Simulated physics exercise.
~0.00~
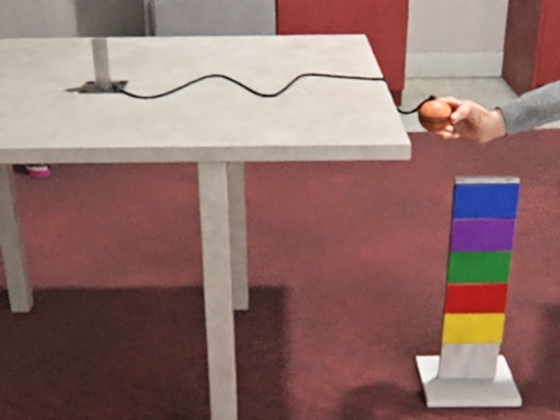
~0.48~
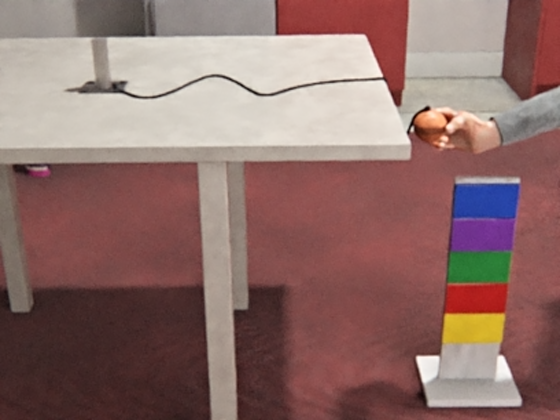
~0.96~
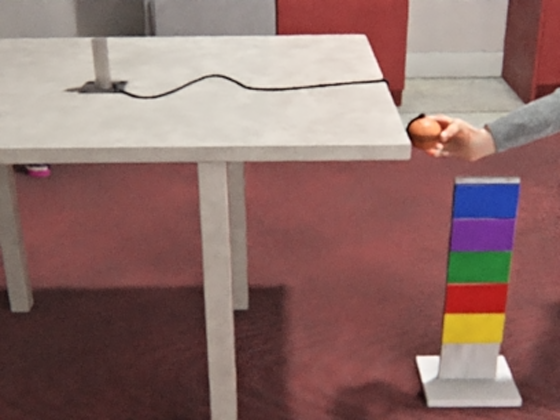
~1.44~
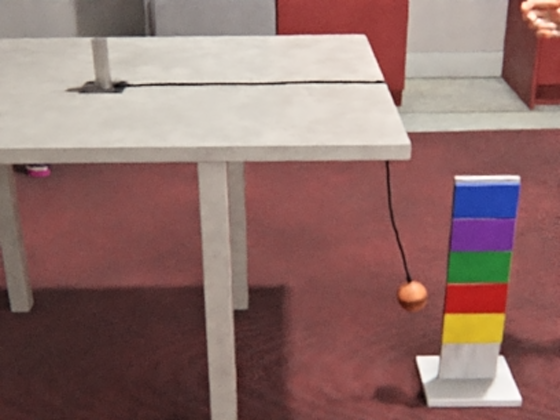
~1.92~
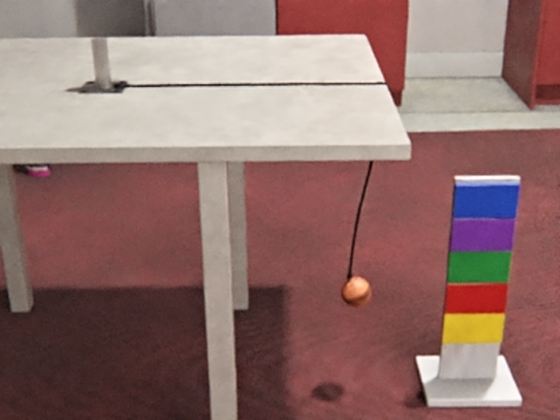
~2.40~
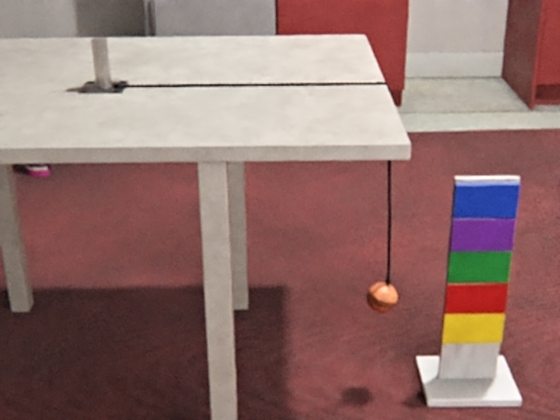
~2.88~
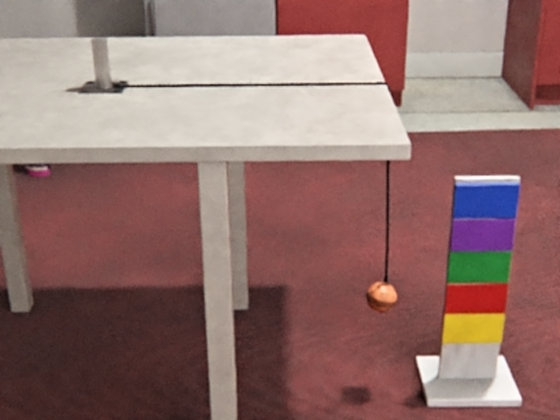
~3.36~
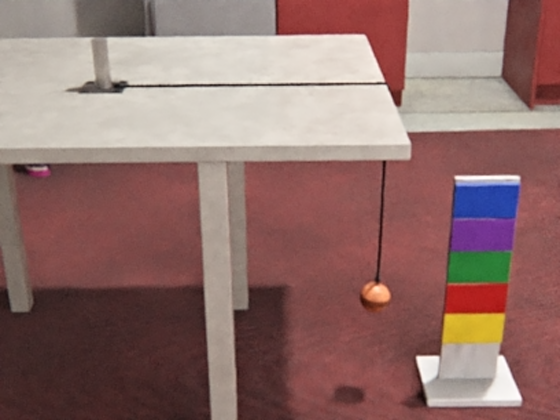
At a pale table on a red floor, a hand held an orange ball tied to a dark cord from a post, lowered it slightly and let go, and it dropped, swung left and back, then hung nearly still, level with the red band.
